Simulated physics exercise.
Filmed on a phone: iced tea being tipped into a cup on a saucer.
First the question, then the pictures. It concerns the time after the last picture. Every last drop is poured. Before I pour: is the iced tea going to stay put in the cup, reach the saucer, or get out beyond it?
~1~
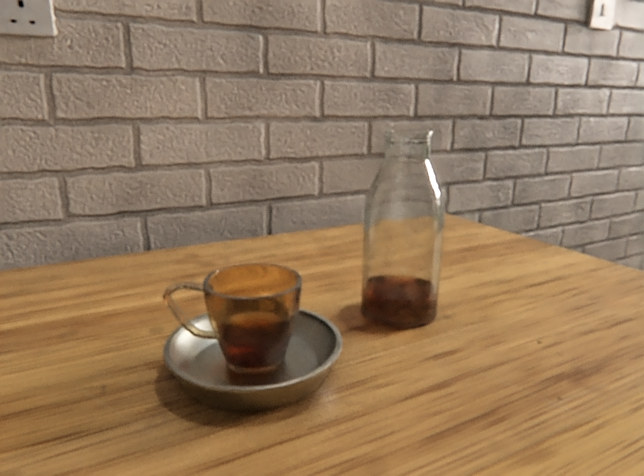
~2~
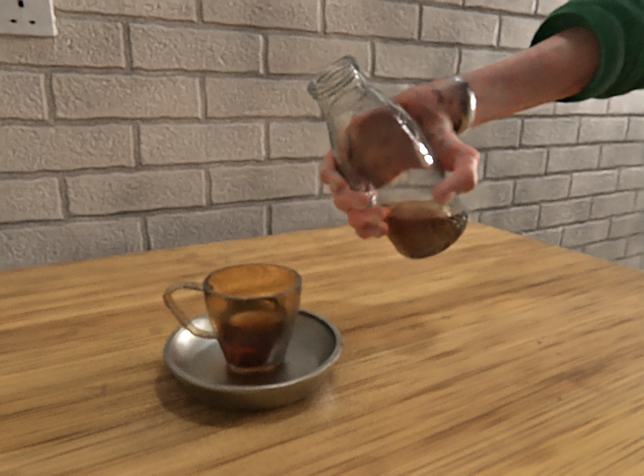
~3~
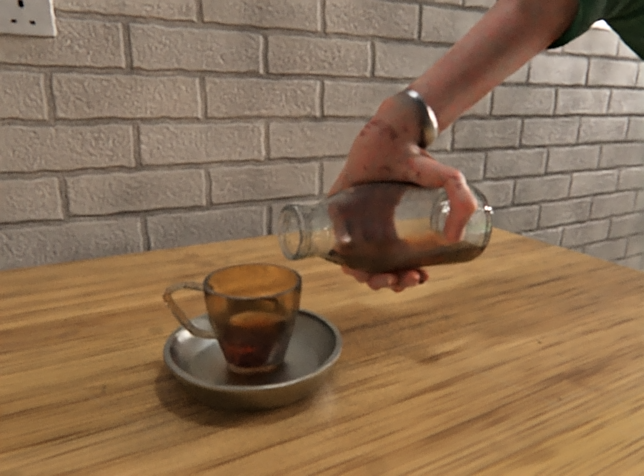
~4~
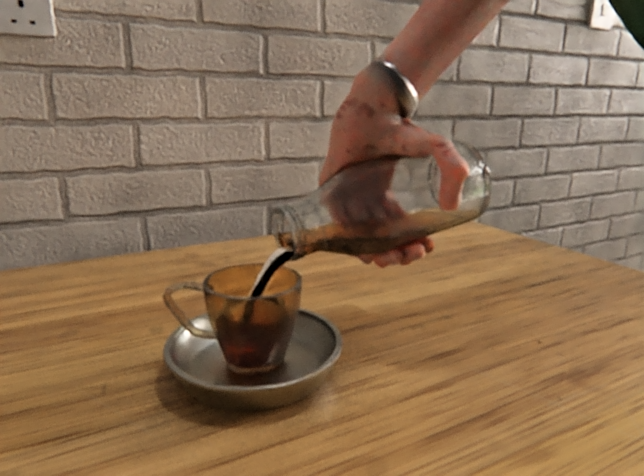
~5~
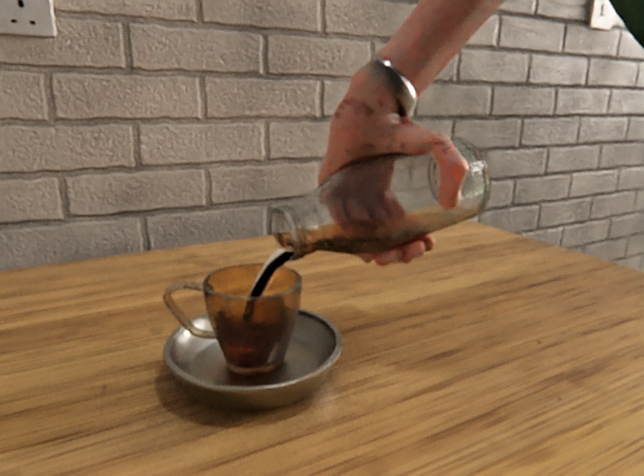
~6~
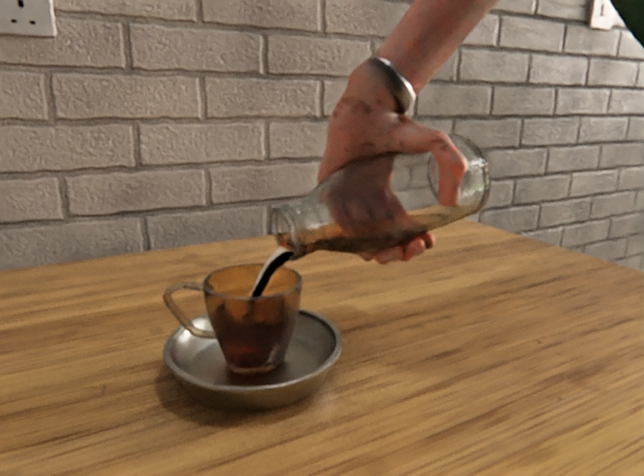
Chances are the saucer won't be needed.
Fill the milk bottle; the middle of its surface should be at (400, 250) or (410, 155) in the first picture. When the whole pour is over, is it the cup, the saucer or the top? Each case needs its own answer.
As listed: Saucer too, floods the top.
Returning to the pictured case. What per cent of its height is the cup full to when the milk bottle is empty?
Level in cup: Near 80 per cent.
Soon after, the cup is about two thirds full; the saucer is dry.
Later, the cup is about three quarters full; the saucer is dry.
In the end, the cup is about three quarters full; the saucer is dry.
